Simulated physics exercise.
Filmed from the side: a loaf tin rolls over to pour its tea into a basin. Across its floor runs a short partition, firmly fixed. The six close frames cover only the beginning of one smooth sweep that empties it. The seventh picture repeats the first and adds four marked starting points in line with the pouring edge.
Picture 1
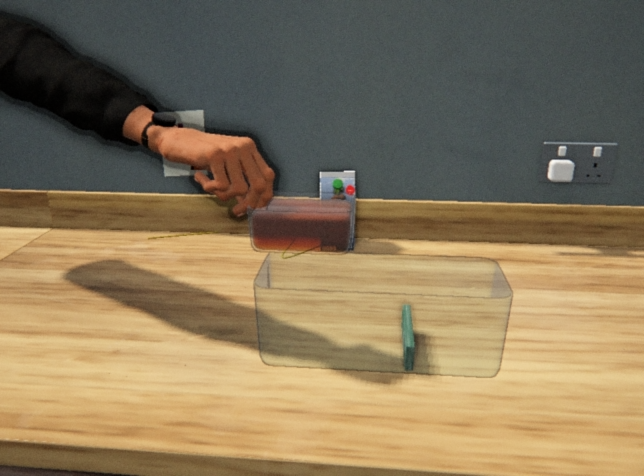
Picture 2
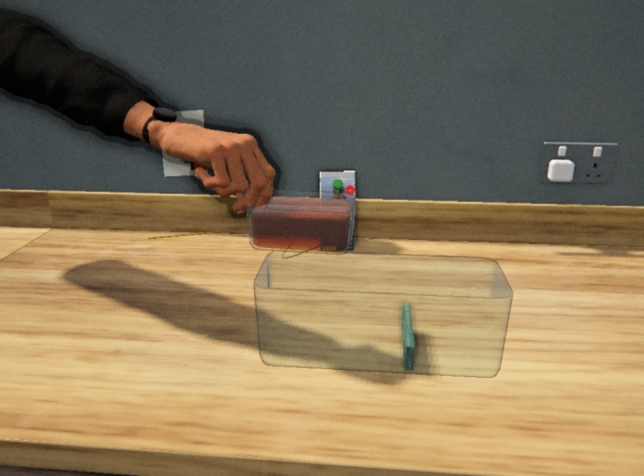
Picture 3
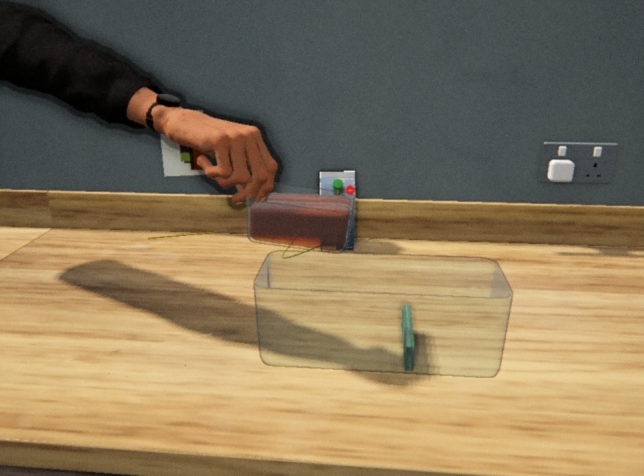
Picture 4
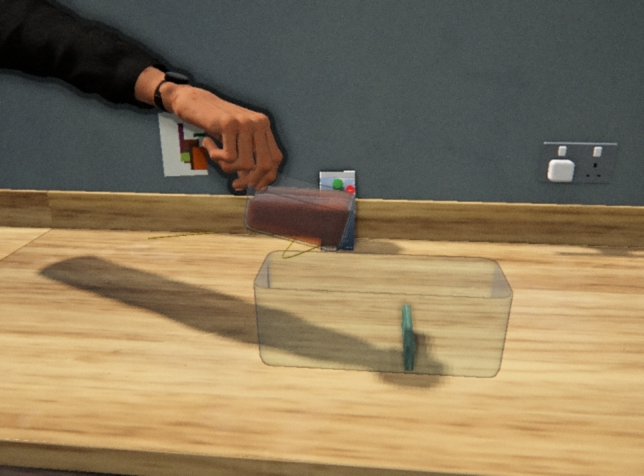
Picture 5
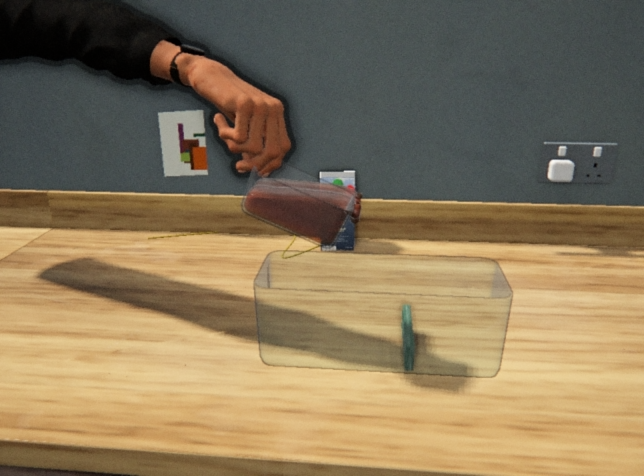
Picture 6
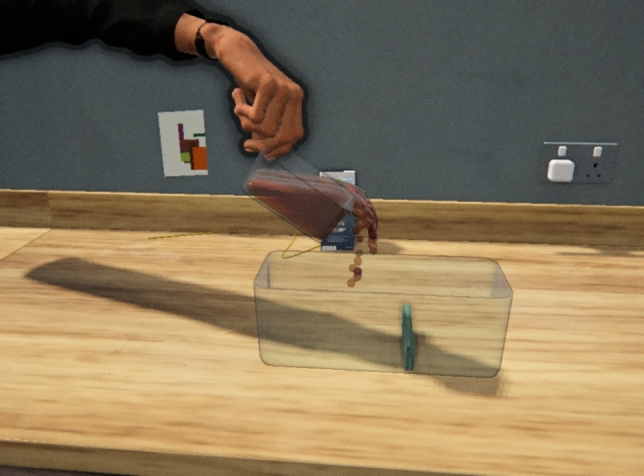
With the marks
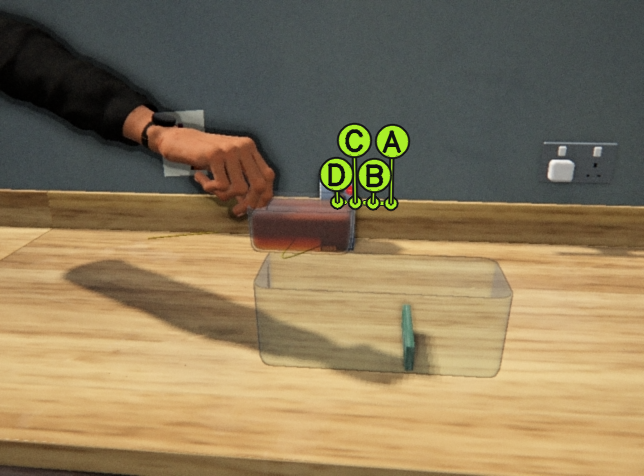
A hand tilting a clear container of reddish-brown liquid to the right, tea starting to run over its lip above a clear basin.
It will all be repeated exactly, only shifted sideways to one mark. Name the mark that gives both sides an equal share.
Spot D.
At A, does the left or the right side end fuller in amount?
More ends on the right.
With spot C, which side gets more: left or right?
More ends on the right.
In lime, A at (391, 203); B at (373, 203); C at (355, 202); D at (337, 202).
Choosing A, about 13 % ends left of the wall and 85 % right of it.
Choosing B, about 12 % ends left of the wall and 86 % right of it.
Choosing C, about 30 % ends left of the wall and 69 % right of it.
Choosing D, about 49 % ends left of the wall and 49 % right of it.
